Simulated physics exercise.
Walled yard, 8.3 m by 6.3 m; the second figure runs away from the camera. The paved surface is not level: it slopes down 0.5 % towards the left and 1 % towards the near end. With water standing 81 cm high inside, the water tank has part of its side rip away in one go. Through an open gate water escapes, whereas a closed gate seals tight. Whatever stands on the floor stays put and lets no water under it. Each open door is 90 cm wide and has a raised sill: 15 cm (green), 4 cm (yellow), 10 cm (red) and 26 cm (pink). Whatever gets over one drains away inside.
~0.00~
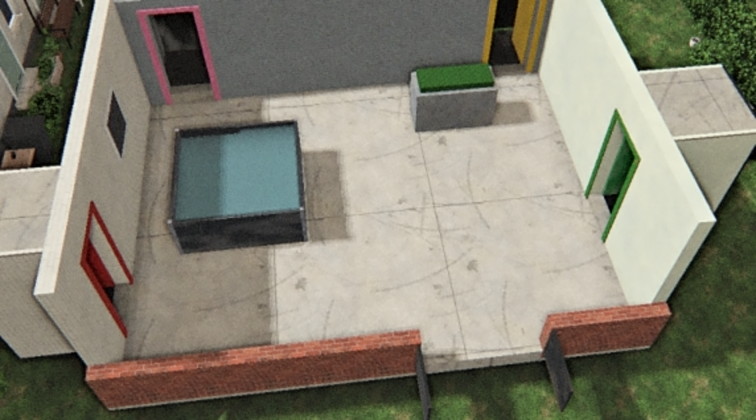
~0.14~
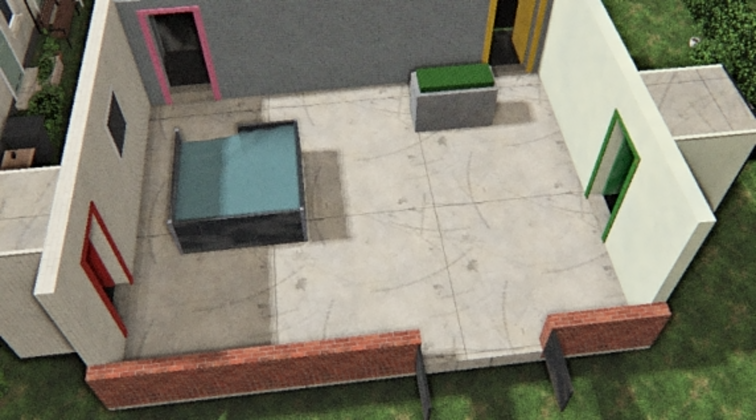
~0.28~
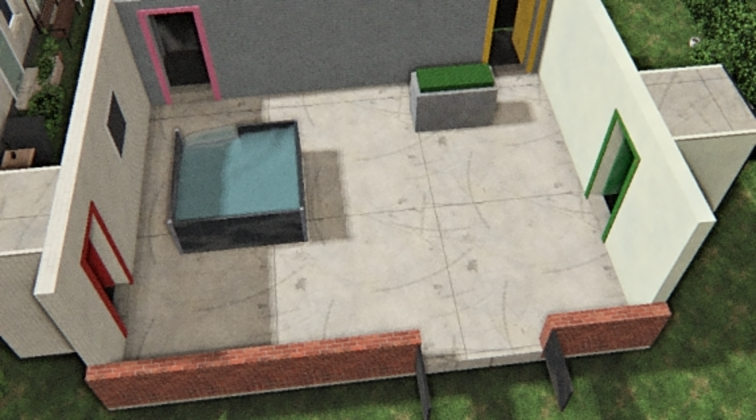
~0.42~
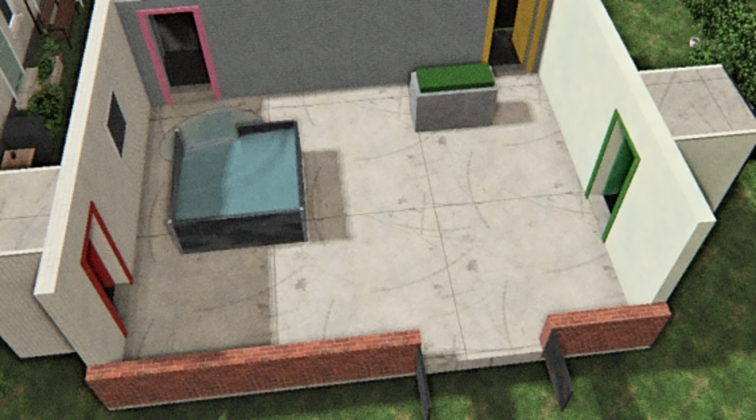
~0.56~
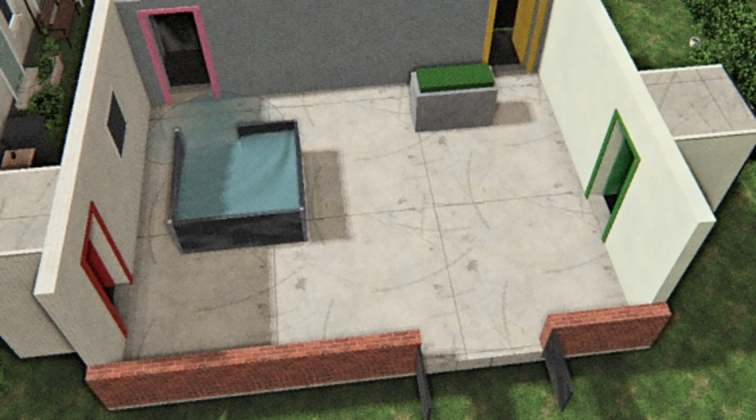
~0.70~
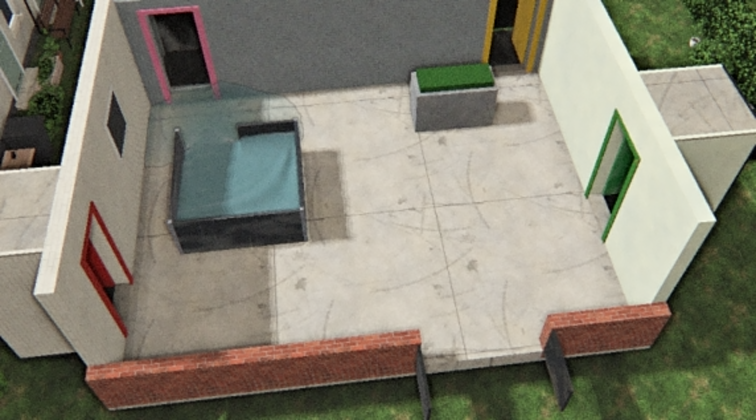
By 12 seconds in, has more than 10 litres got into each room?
In the end green door: Not over; yellow door: Over; red door: Not over; pink door: Over.
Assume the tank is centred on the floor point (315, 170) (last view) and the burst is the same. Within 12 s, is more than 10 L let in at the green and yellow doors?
Relative to the limit, green is within it and yellow is beyond it.
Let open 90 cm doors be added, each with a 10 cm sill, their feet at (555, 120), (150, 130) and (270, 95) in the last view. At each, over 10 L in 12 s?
Check each in turn: The first fails, the second succeeds, the third succeeds.
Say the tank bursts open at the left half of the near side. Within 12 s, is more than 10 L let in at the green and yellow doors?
Compared with the limit, green is lower and yellow is higher.
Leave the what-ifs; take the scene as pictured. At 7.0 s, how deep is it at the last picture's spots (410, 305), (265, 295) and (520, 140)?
First 7 cm, then 2 cm, then 2 cm.
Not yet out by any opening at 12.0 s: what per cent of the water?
80 %.
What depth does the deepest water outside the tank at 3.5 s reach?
Up to near 33 cm.
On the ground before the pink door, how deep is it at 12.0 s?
I'd put it near 8.5 cm.
After 1.4 s water covers 10 % of the floor and is deepest (56 cm) near (151, 111); green door not reached, yellow door not reached, red door not reached, pink door 50 cm at the sill, 58 L in.
After 2.2 s water covers 20 % of the floor and is deepest (46 cm) near (211, 105); green door not reached, yellow door not reached, red door not reached, pink door 45 cm at the sill, 181 L in.
After 3.5 s water covers 45 % of the floor and is deepest (33 cm) near (203, 112); green door not reached, yellow door 6 cm at the sill, 0 L in, red door 8 cm at the sill, 0 L in, pink door 32 cm at the sill, 257 L in.
After 7.0 s water covers 90 % of the floor and is deepest (22 cm) near (121, 385); green door 4 cm at the sill, 0 L in, yellow door 8 cm at the sill, 37 L in, red door 8 cm at the sill, 0 L in, pink door 18 cm at the sill, 274 L in.
After 12.0 s water covers 100 % of the floor and is deepest (12 cm) near (121, 385); green door 9 cm at the sill, 0 L in, yellow door 5 cm at the sill, 66 L in, red door 5 cm at the sill, 0 L in, pink door 9 cm at the sill, 274 L in.
